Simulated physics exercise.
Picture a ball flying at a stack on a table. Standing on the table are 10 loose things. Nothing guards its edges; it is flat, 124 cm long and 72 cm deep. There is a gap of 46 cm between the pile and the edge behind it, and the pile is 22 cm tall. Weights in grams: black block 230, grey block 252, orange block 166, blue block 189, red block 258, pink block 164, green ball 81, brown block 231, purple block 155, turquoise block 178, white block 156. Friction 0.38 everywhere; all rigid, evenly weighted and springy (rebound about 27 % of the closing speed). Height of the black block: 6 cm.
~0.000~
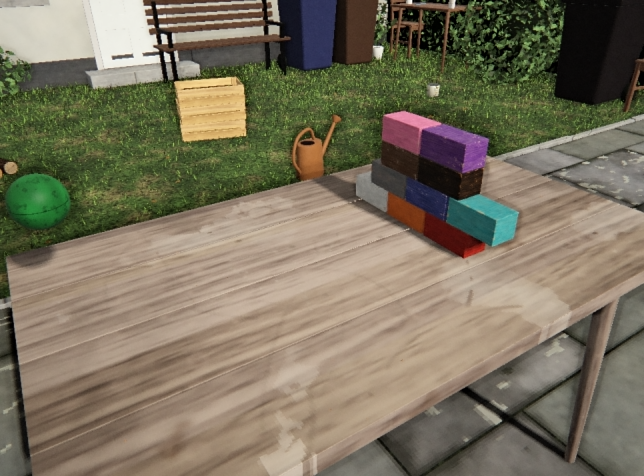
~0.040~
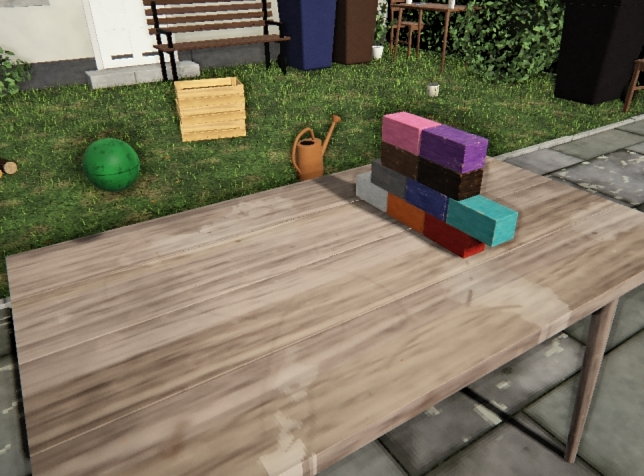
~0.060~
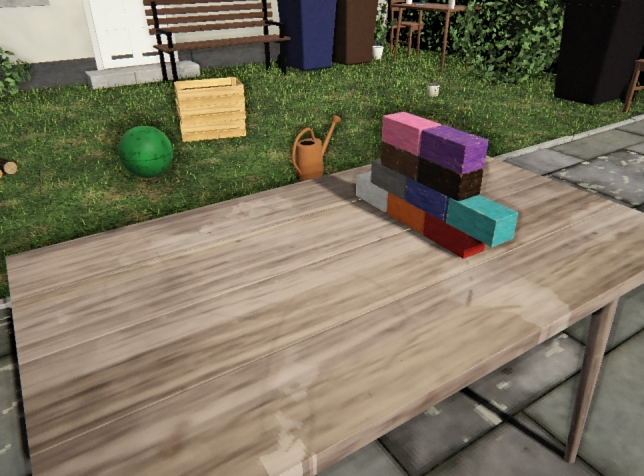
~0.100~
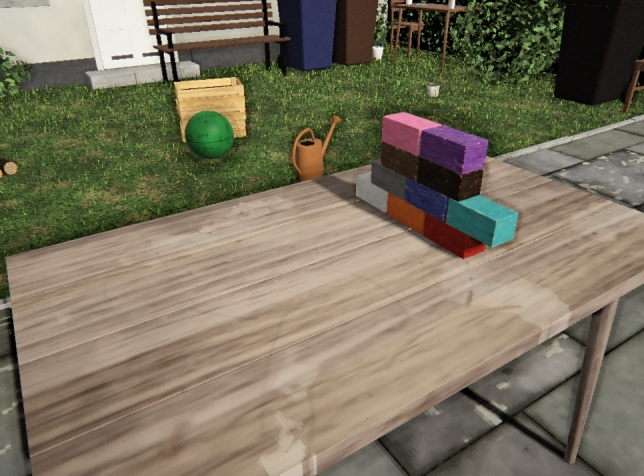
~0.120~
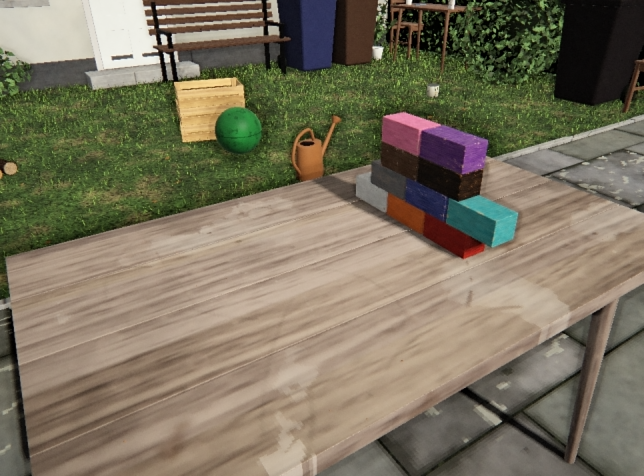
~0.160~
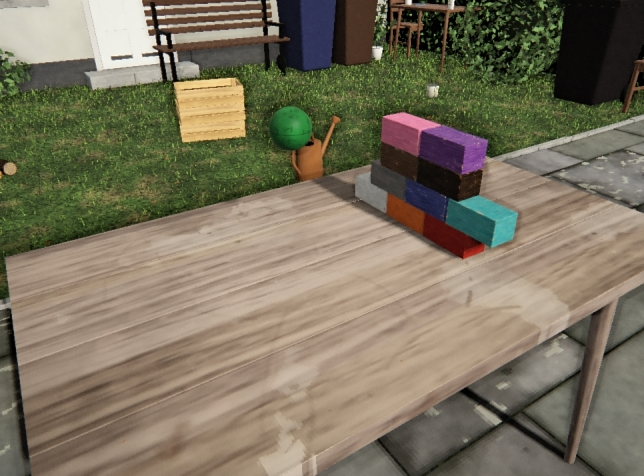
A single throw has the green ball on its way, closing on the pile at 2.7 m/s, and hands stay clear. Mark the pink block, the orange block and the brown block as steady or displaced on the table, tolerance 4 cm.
Marks: Pink block displaced; orange block steady; brown block displaced.
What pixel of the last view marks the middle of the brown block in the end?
At pixel (449, 206) or so, give or take.
Around 0.36 s, green ball near (344, 163); pink block at 12° to upright near (426, 129); brown block at 12° to upright near (421, 155).
Around 0.46 s, green ball near (326, 185); pink block at 52° to upright near (443, 140); brown block at 52° to upright near (427, 160).
Around 0.66 s, green ball near (312, 185); pink block on its side near (457, 177); brown block on its side near (434, 187).
Finally (1.3 s), on their side or leaning hard on the table, pink block and brown block; the other 8 still in place (within 4 cm). Final places as that camera would see them, pink block near (478, 195), orange block near (413, 210).
